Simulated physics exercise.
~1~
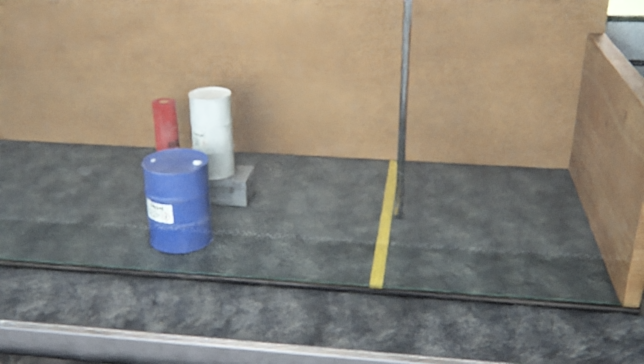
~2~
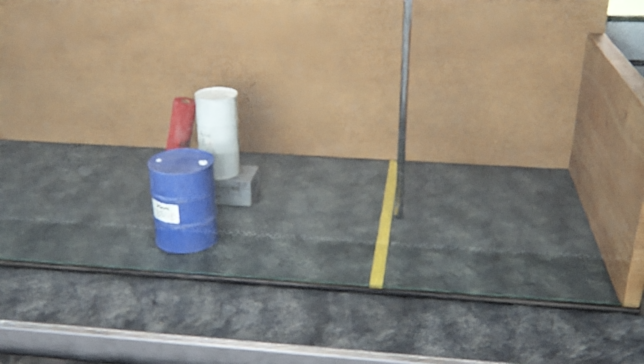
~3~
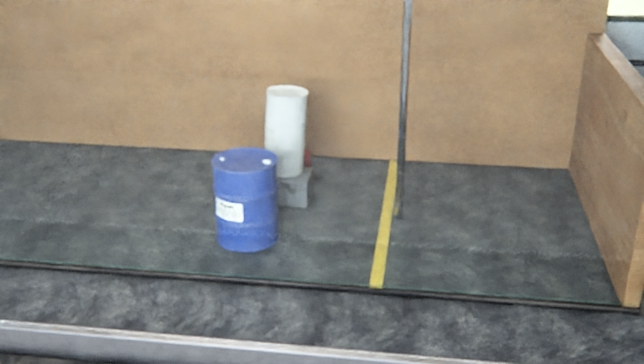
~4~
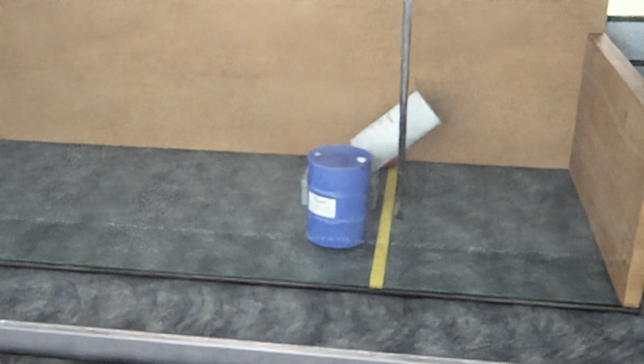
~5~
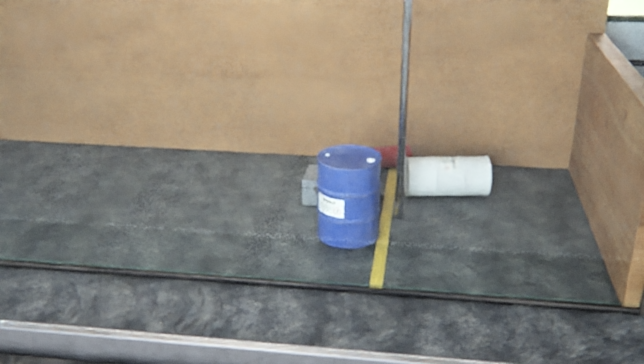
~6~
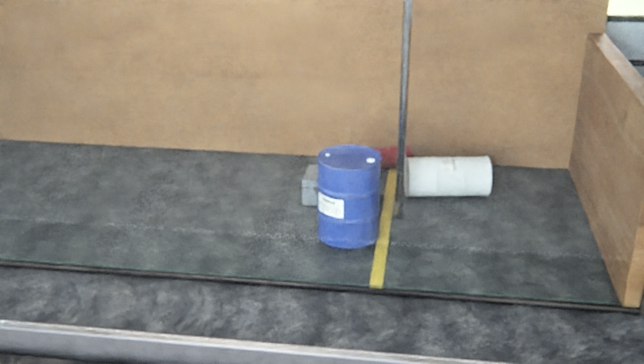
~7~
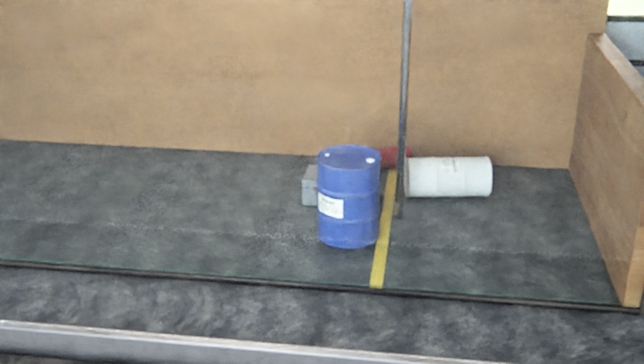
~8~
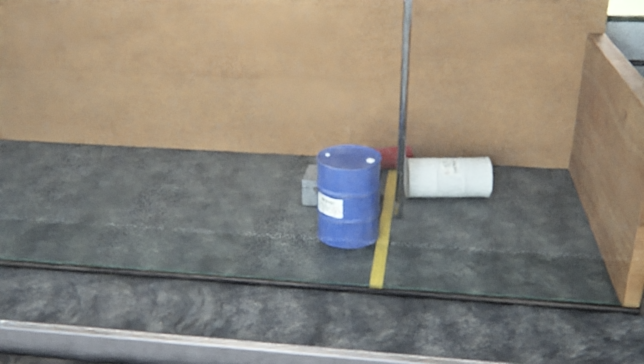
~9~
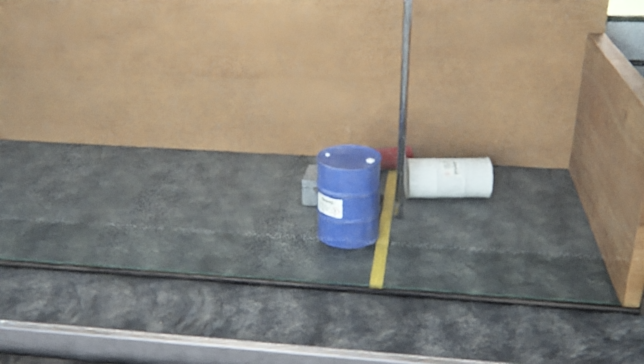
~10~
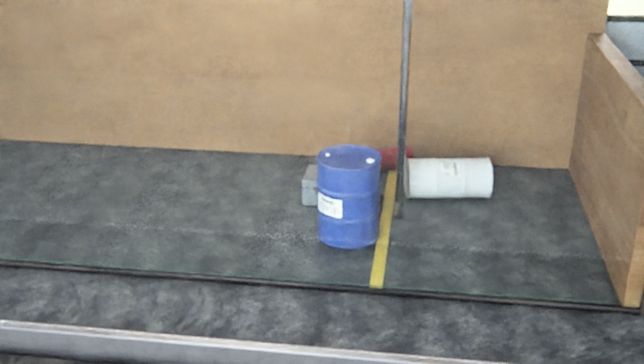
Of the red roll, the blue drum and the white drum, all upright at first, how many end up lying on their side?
Two of them end up on their side, the red roll and the white drum. The blue drum stays upright.
In a bay, several objects slide right and the white drum topples past the yellow line.
